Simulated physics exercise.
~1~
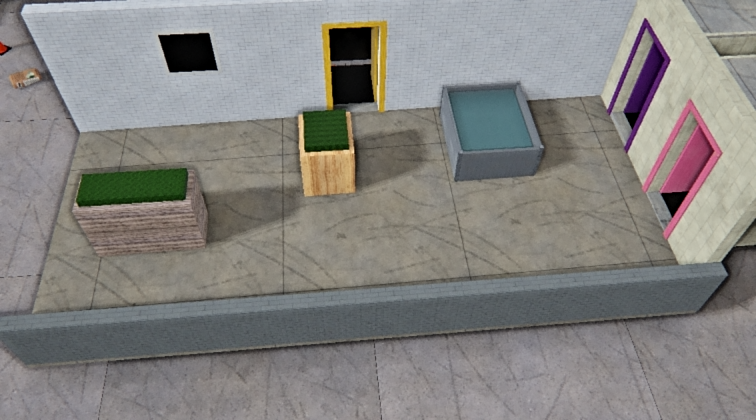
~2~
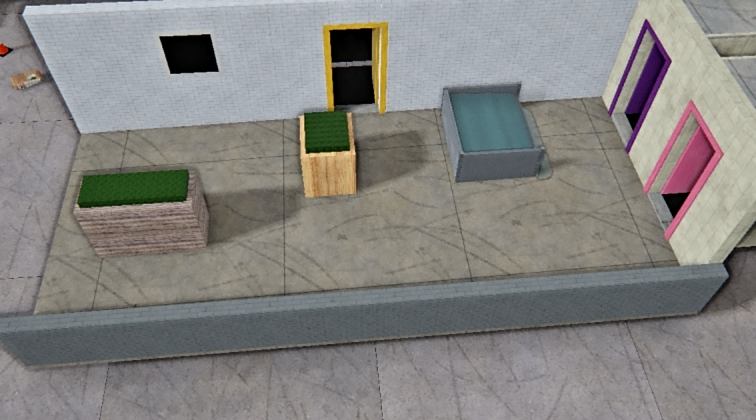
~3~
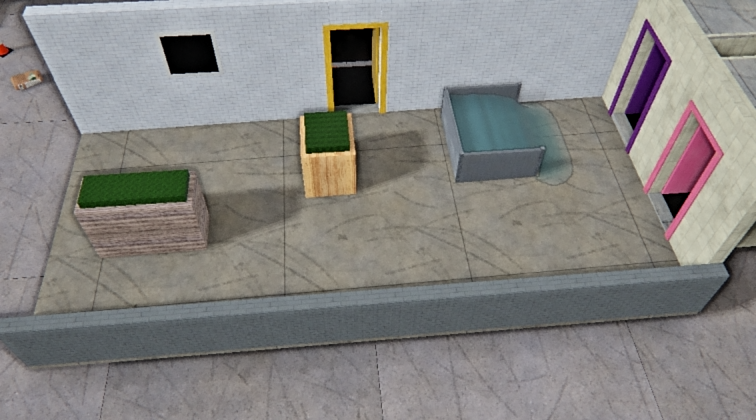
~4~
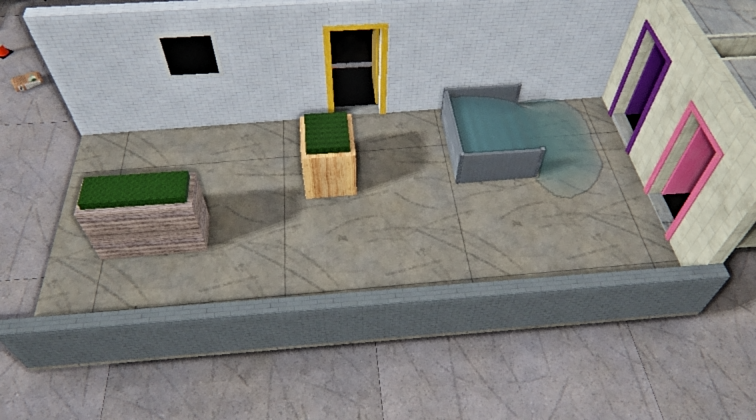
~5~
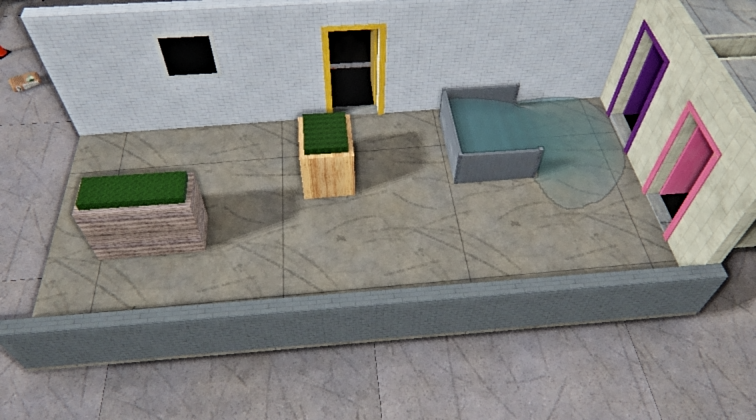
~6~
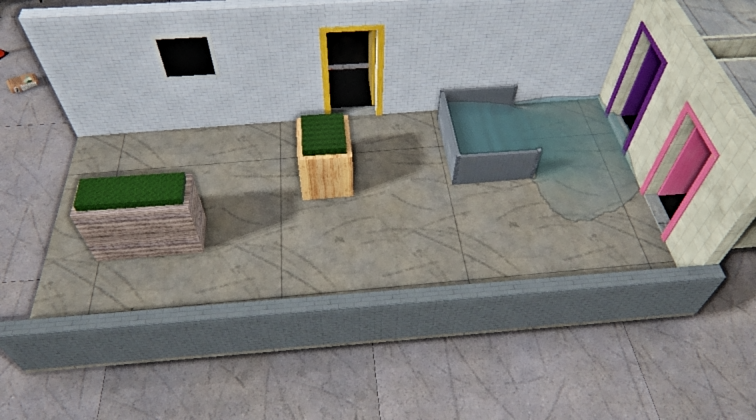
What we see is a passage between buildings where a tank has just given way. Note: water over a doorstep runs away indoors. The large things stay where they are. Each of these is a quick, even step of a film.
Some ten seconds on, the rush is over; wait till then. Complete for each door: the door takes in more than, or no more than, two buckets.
Completed: The pink door takes in more than two buckets; the purple door takes in more than two buckets; the yellow door takes in no more than two buckets.
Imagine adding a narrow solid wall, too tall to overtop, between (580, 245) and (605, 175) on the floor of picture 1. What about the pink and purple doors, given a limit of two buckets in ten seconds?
The pink one falls short of the threshold; the purple one exceeds the threshold.
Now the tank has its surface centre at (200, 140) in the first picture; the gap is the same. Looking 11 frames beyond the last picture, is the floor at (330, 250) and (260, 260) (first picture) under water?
Soaked, soaked.
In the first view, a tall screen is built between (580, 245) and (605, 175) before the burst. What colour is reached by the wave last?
Answer - the yellow-painted one.
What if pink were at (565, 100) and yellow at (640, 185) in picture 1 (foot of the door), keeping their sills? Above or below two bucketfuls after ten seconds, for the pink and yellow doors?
Pink door exceeds the limit; yellow door exceeds the limit.
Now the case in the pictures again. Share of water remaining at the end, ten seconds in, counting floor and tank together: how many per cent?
Roughly 72 percent.
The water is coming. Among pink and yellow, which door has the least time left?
Result: The door marked pink.
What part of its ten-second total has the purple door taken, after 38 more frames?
Some 100 in a hundred.
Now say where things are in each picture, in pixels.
The first picture shows the tank at (490, 120) is whole and still.
In the second picture, water pours out at (524, 134) and has run to a hidden place.
In the third picture, water pours out at (523, 136) and has run to a hidden place.
In the fourth picture, water pours out at (523, 137) and has run to (586, 185).
In the fifth picture, water pours out at (521, 138) and has run to (603, 117).
In the sixth picture, water pours out at (519, 139) and has run to (637, 182).
A moment on, water covers 15 % of the floor; the pink door under two buckets in, the purple door far over two buckets in, the yellow door not reached.
Next, water covers 15 % of the floor; the pink door over two buckets in, the purple door far over two buckets in, the yellow door not reached.
Then, water covers 25 % of the floor; the pink door over two buckets in, the purple door far over two buckets in, the yellow door not reached.
Later, water covers 45 % of the floor; the pink door over two buckets in, the purple door far over two buckets in, the yellow door wet at the sill, nothing in.
In the end, water covers 70 % of the floor; the pink door over two buckets in, the purple door far over two buckets in, the yellow door wet at the sill, nothing in.
